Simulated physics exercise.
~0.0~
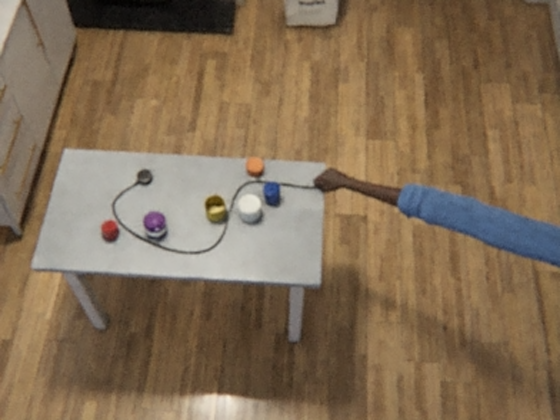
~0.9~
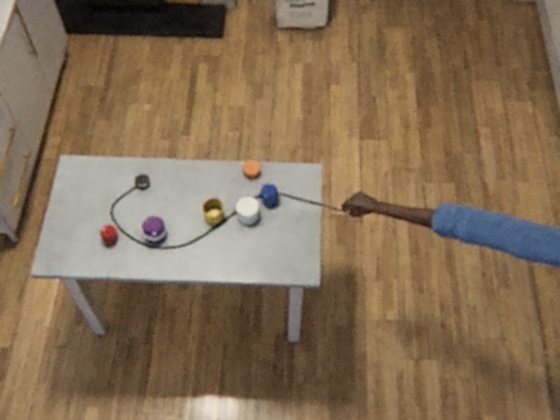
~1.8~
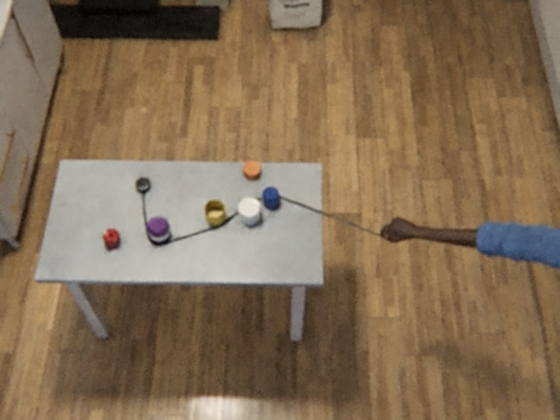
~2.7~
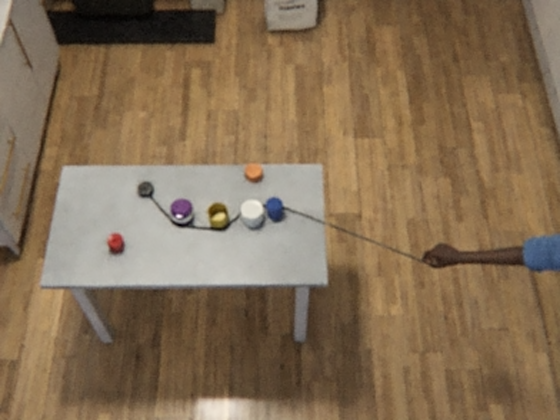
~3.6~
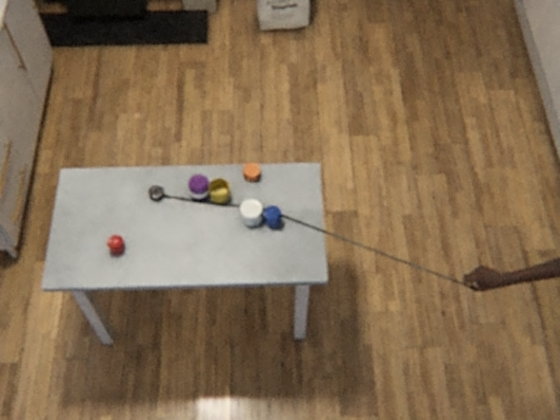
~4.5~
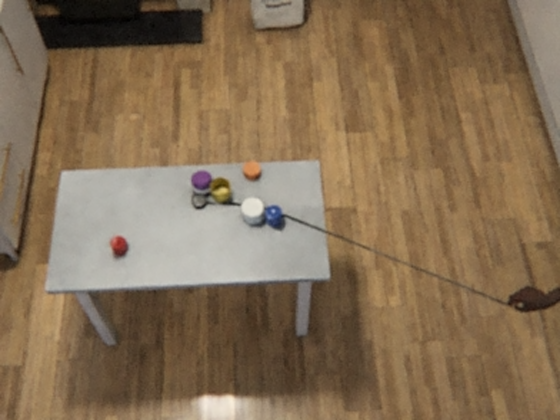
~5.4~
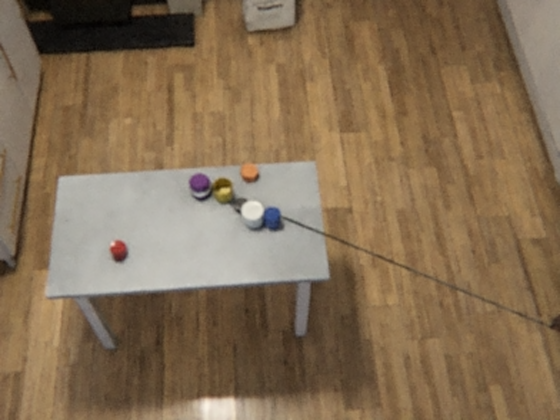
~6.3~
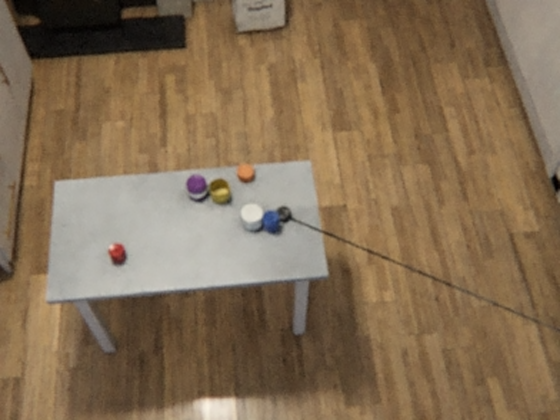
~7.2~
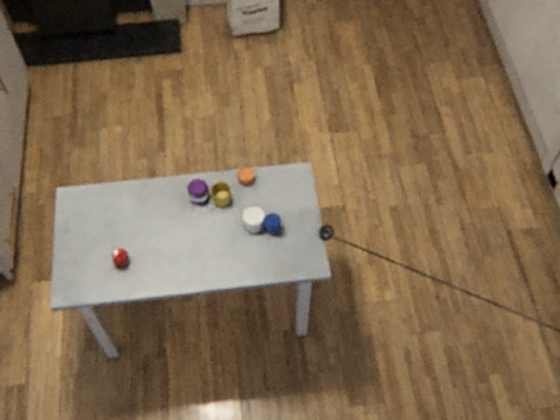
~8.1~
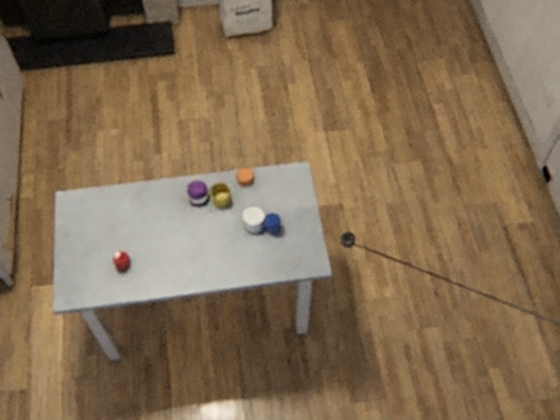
In a wood-floored room seen from above at a slant, a pale side table holds a red pot at the left, a purple jar, a yellow cup, a white tub and a blue pot across the middle, and an orange tub near the back edge. A dark cord winds among them from a small black puck, and a blue-sleeved arm draws its free end rightwards. As the cord tightens, the purple jar slides right and back, then the yellow cup shifts back beside it, while the blue pot moves slightly forward. The puck slides rightwards past the containers and leaves the table's right edge, with everything else still upright on top.
